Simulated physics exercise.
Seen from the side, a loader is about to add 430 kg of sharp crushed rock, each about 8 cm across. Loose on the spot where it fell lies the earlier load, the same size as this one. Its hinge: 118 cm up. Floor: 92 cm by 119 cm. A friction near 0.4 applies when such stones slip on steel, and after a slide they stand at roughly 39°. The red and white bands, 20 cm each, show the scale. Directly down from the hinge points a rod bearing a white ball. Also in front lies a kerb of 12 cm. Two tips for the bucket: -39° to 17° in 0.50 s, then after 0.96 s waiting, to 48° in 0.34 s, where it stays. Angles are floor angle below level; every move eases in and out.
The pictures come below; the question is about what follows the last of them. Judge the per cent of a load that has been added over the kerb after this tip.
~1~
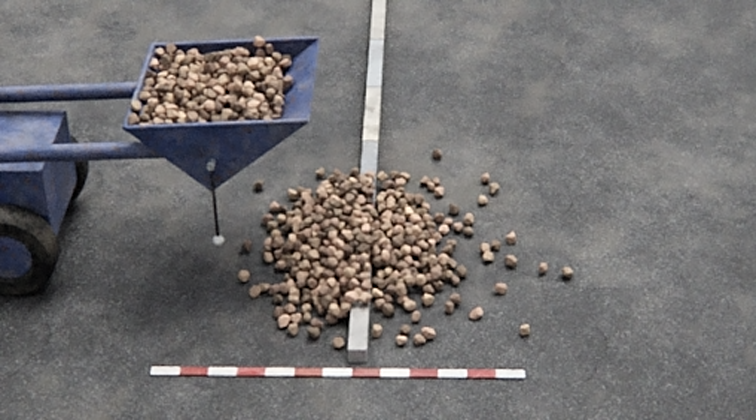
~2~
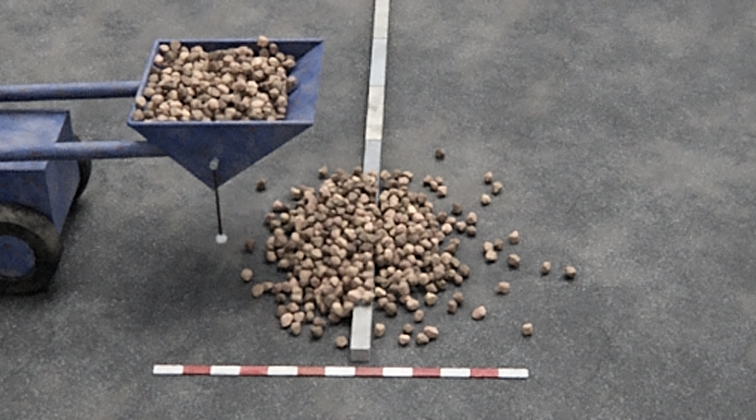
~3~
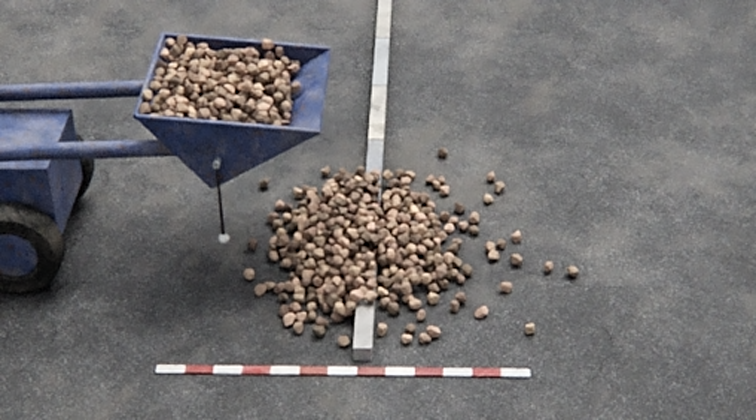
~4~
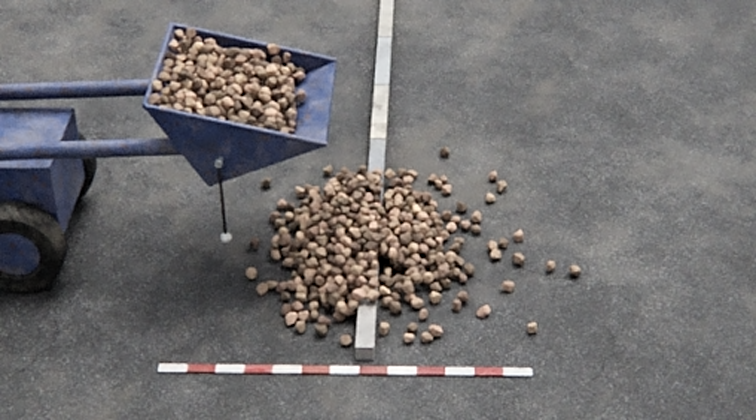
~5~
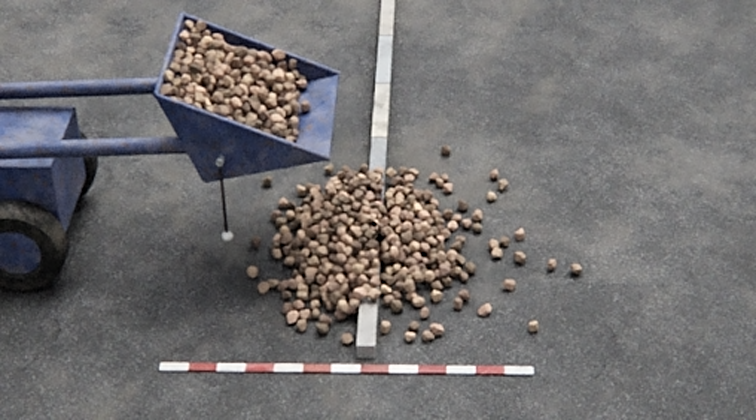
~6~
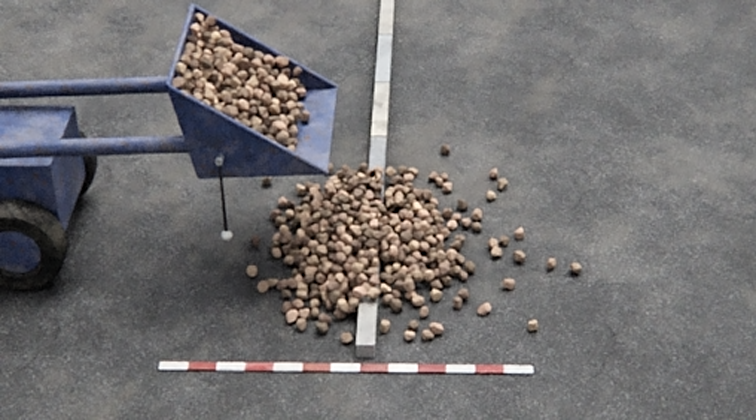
The added amount is roughly 23 per cent of a load.
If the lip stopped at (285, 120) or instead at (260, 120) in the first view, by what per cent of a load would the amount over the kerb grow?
10 %, then 5 %.
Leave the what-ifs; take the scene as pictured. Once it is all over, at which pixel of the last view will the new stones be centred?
Around (321, 225) in the last picture.
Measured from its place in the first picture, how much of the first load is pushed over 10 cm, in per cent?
Roughly 5 % of them.
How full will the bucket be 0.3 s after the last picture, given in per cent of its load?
Around 100 in a hundred.
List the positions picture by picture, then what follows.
The bucket is at -39°, its lip at (308, 121); the top of the load is at (215, 61). The earlier load is highest near (344, 203), 31 cm above ground level, 67 % on this side of the kerb, 33 % over the kerb, in the first frame.
The bucket is at -37°, its lip at (313, 124); the top of the load is at (207, 59), in the second frame.
The bucket is at -31°, its lip at (320, 132); the top of the load is at (182, 57), in the third frame.
The bucket is at -22°, its lip at (326, 145); the top of the load is at (179, 47), in the fourth frame.
Lip at (329, 159), floor tilted -13°, highest stones at (189, 39), in the fifth frame.
The bucket is at -3°, its lip at (328, 173); the top of the load is at (199, 33), in the sixth frame.
Then, 0.1 s after the last picture the floor is at 11°; in per cent of one load, 100 in the bucket, 67 on this side of the kerb, 33 over the kerb; the foremost stones are at (526, 256).
Then, 0.3 s after the last picture the floor is at 17°; in per cent of one load, 100 in the bucket, 67 on this side of the kerb, 33 over the kerb; the foremost stones are at (526, 256).
Then, 2.0 s after the last picture the floor is at 48°; in per cent of one load, 6 in the bucket, 138 on this side of the kerb, 56 over the kerb; the foremost stones are at (527, 251).
Then, 4.7 s after the last picture the floor is at 48°; in per cent of one load, 0 in the bucket, 144 on this side of the kerb, 56 over the kerb; the foremost stones are at (527, 251). Net gain over the kerb, 23.
